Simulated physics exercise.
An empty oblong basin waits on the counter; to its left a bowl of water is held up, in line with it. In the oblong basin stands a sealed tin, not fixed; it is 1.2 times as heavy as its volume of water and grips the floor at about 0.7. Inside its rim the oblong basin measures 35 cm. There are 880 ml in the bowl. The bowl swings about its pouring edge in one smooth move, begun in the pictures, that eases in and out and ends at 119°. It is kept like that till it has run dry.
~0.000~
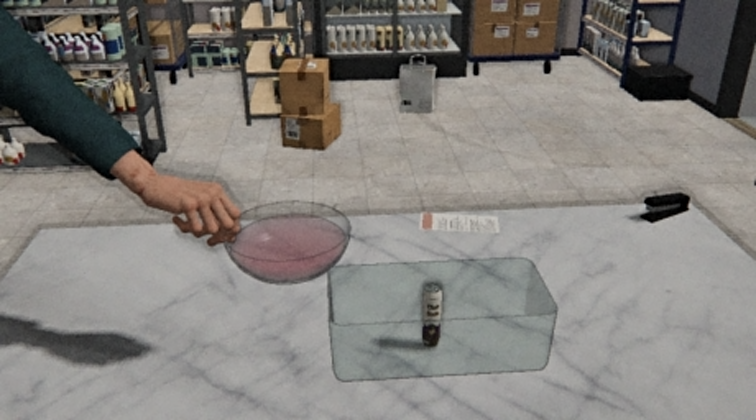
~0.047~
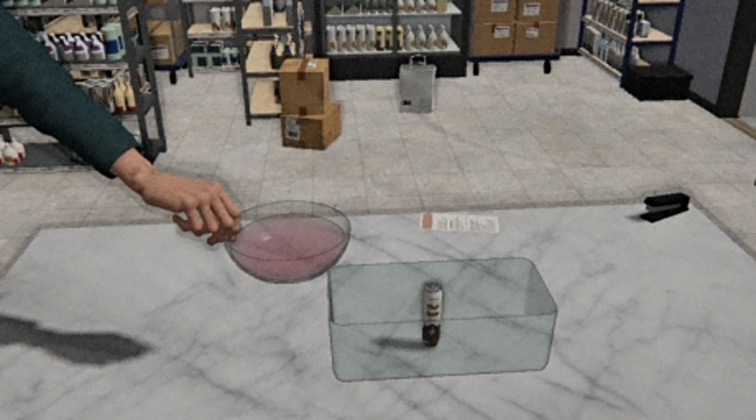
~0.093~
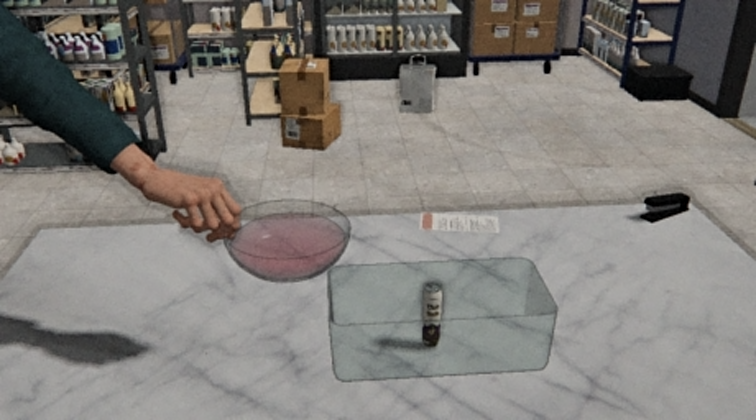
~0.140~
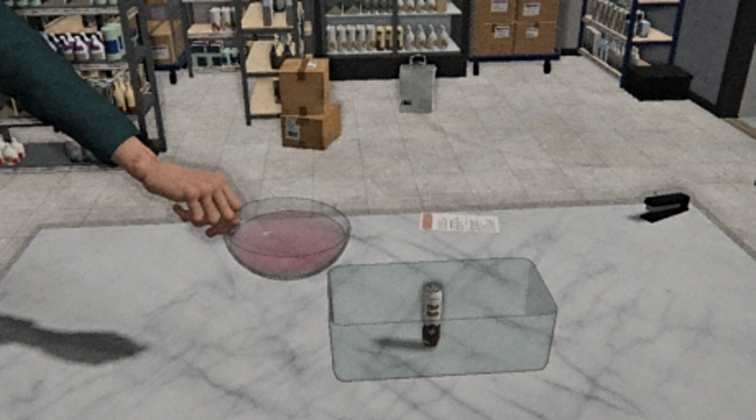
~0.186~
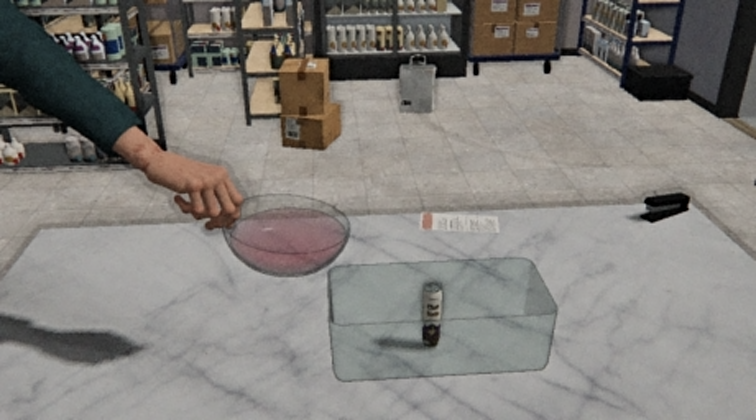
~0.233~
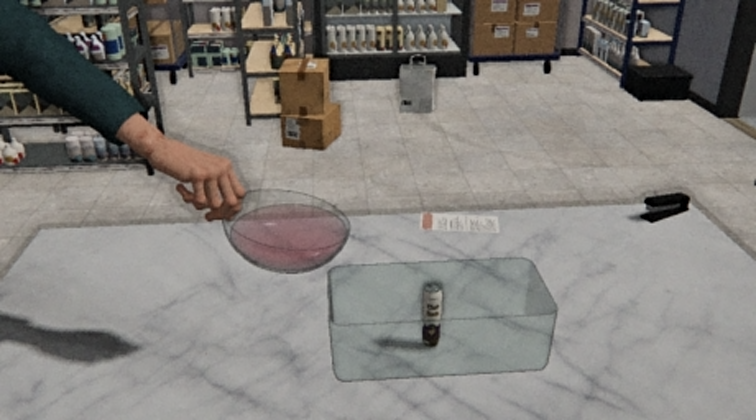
The clip shows a hand holding a clear bowl of pink liquid above a marble counter, left of a clear oblong basin with a small tin standing in it; the hand slowly tilts the bowl slightly to the right.
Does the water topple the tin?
The tin goes over.
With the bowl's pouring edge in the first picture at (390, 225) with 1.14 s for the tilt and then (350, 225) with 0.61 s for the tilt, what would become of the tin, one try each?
First it remains upright; then it goes over.
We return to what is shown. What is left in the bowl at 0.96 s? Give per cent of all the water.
About 0 per cent.
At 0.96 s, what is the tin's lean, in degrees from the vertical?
It is at some 60°.
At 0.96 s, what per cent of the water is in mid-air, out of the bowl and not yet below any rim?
Near 4 in a hundred.
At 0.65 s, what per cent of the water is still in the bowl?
Some 30 per cent.
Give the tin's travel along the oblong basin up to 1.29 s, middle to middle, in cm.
About 8 cm.
After 0.65 s the tilt is 73° and 31 per cent is still to pour; the tin stands where it began.
After 0.96 s the tilt is 112° and 0 per cent is still to pour; the tin lies on its side.
After 1.29 s the tilt is 119° and 0 per cent is still to pour; the tin lies on its side.
After 1.64 s the tilt is 119° and 0 per cent is still to pour; the tin lies on its side.
In the end the tin lies on its side.
